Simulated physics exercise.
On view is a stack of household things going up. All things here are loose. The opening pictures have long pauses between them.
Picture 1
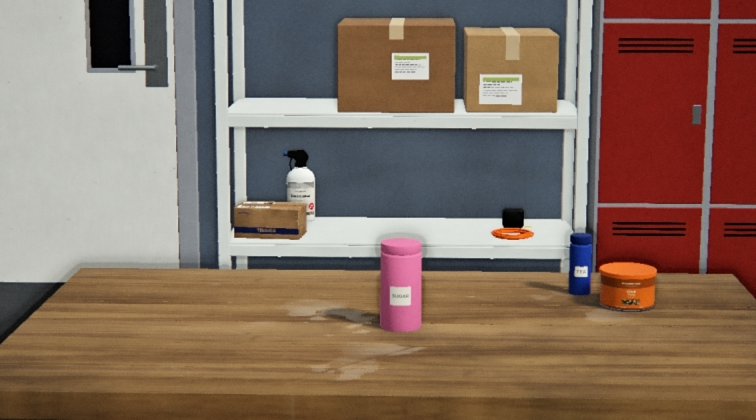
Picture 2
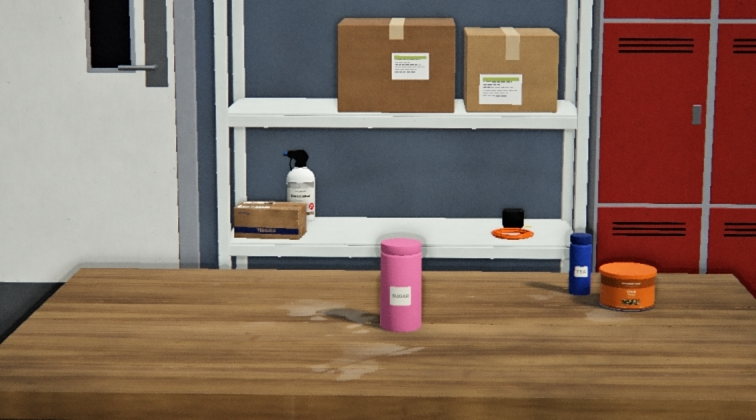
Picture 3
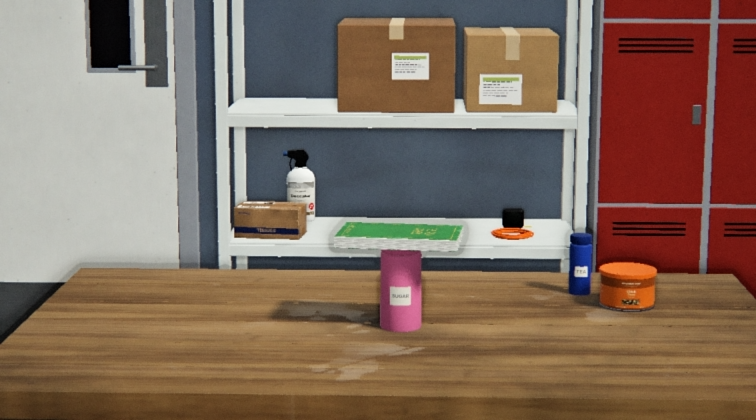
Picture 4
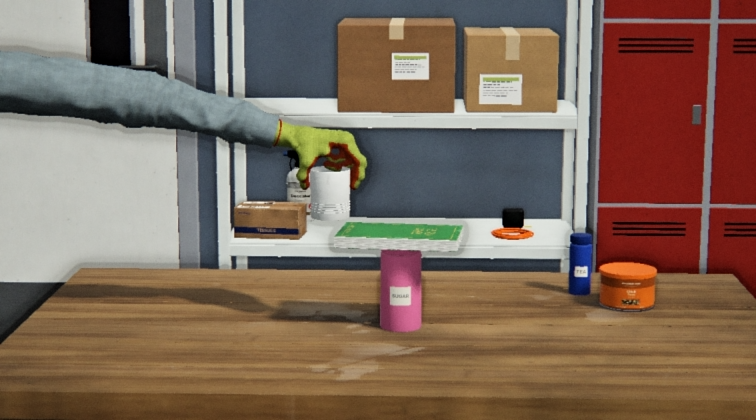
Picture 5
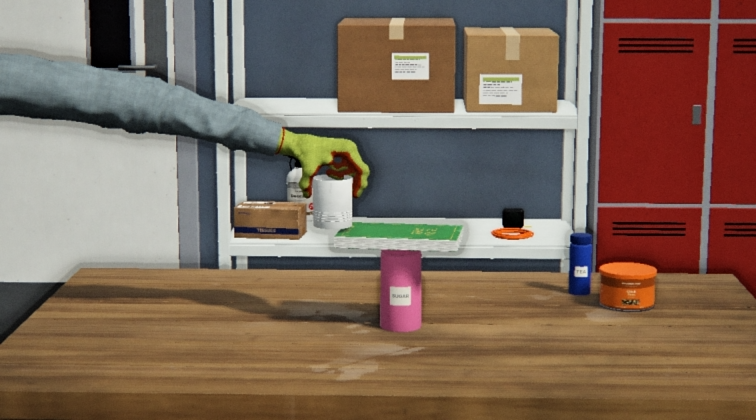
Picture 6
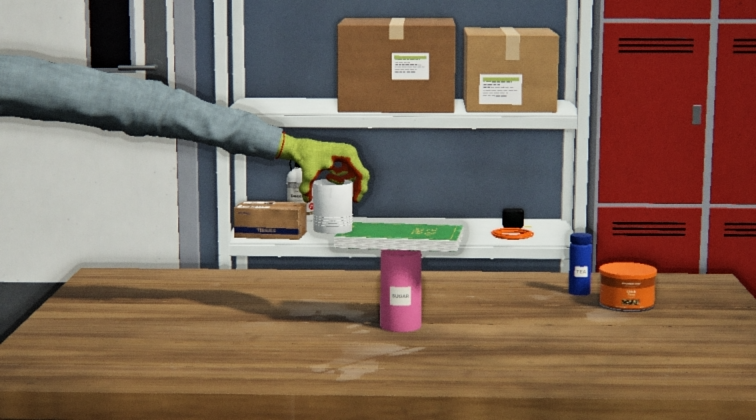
On a wooden table in front of shelves and red lockers, a pink jar stands alone near the middle, and then a green book lies flat across its top. A gloved hand reaches in from the left holding a white cup and lowers it slightly onto the book's left end.
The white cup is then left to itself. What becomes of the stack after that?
The pile does not stay together.
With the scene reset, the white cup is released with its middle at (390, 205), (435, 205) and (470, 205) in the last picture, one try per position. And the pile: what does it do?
Try one: It stands firm; try two: It stands firm; try three: It topples.
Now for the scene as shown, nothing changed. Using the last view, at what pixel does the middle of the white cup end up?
Look around (304, 306) in the final frame.
Then, 0.30 s on from there, white cup now fallen.
Then, 0.40 s on from there, things are still on the move.
Then, 1.30 s on from there, nothing new.
In the end, fallen, white cup; the other 4 unmoved. At the end, from the last picture's camera, white cup near (304, 306). The pile comes apart.
